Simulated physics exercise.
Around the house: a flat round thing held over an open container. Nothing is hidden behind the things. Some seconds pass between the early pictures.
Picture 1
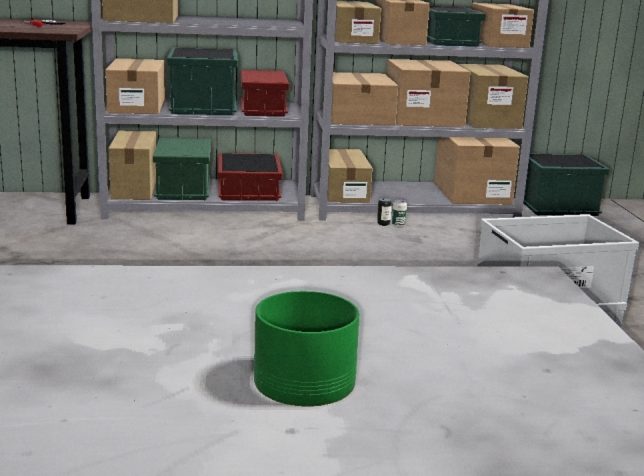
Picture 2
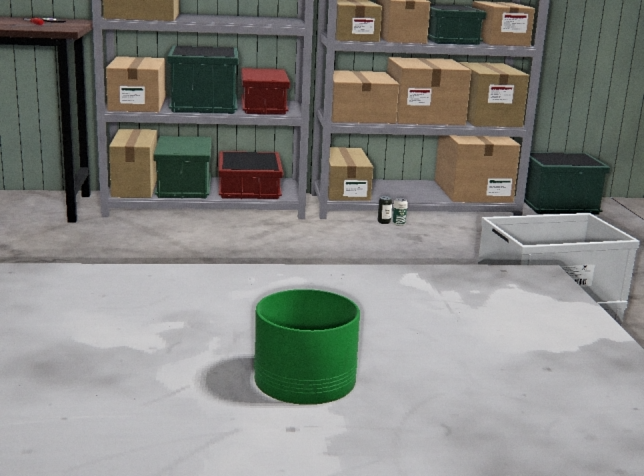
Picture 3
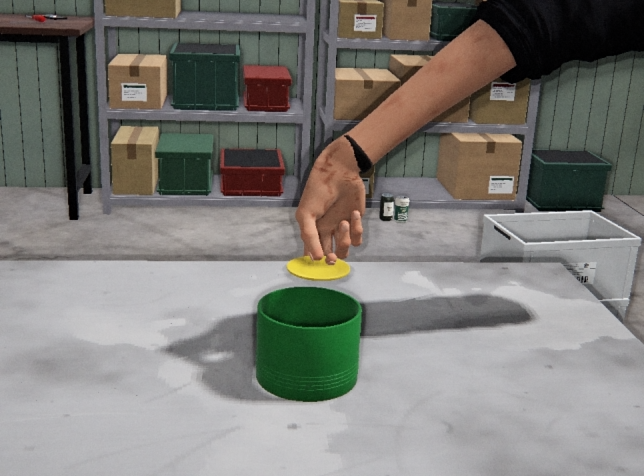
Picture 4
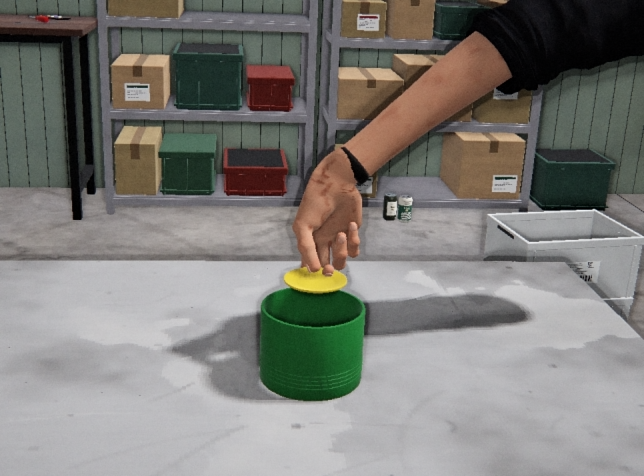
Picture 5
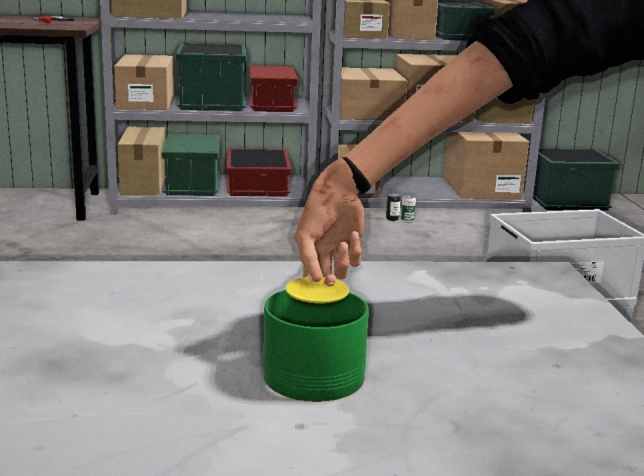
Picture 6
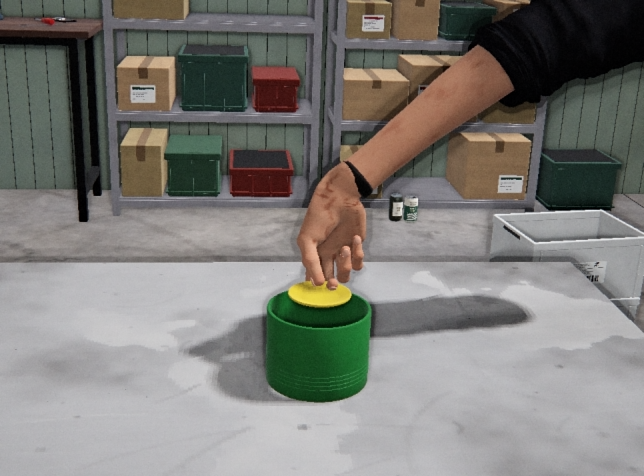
A hand came in from the upper right holding a flat yellow saucer behind an open green cup on a grey surface, then moved it slightly forward and down until it was held over the opening.
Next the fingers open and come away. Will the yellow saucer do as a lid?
The yellow saucer drops inside.
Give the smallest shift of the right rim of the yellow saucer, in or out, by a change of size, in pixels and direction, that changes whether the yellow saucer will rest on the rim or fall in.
A shift of 16 pixels, going right.
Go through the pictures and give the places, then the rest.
The first frame shows cup (306, 346).
The second frame shows cup (307, 345).
The third frame shows still on the way; yellow saucer (318, 270); cup (308, 342).
The fourth frame shows still on the way; yellow saucer (315, 282); cup (312, 341).
The fifth frame shows still on the way; yellow saucer (317, 291); cup (315, 342).
The sixth frame shows in place, still held; yellow saucer (320, 296); cup (318, 342).
Then, 0.12 s later than the last frame, yellow saucer shifted a little near (319, 319).
Then, 0.18 s later than the last frame, yellow saucer dropping near (317, 365).
Then, 0.28 s later than the last frame, yellow saucer fallen near (317, 363).
When it is over, the yellow saucer slips past the rim, near (317, 370).
